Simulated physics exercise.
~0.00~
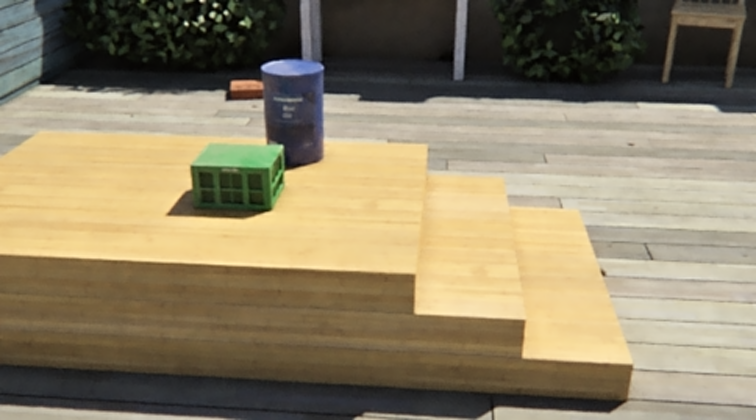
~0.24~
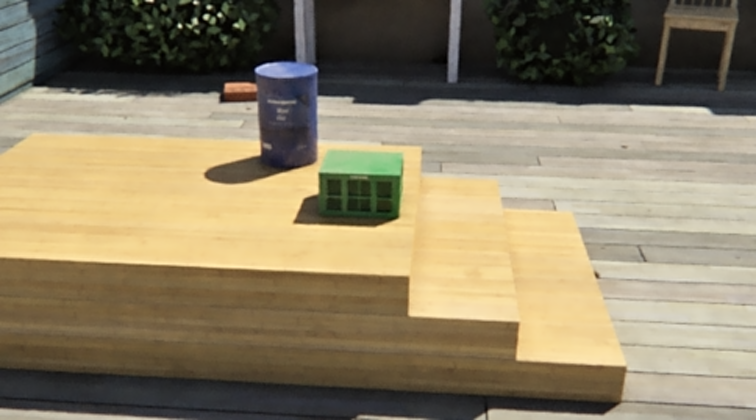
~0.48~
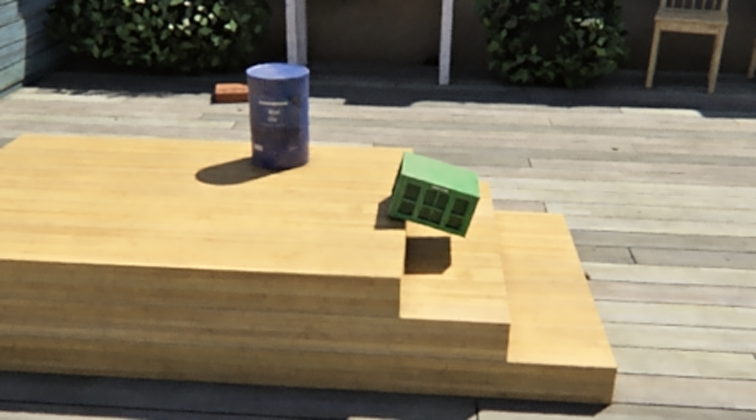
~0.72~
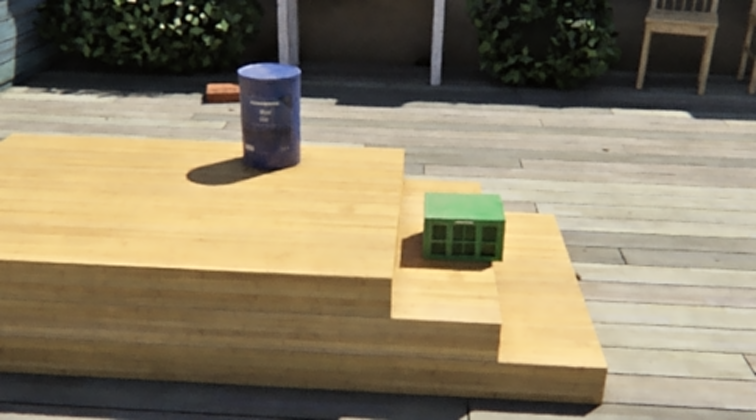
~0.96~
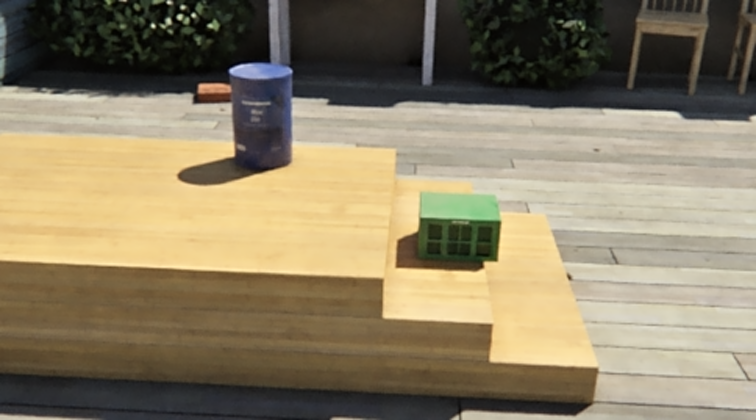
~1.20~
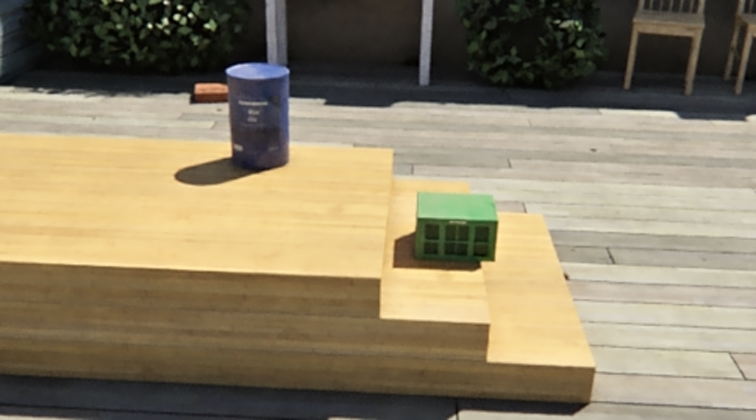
In this clip, a green crate slides right across a low wooden platform, past a blue barrel-like container that stays put, then tips over the edge and drops onto the step below, where it comes to rest upright, partway down the steps.
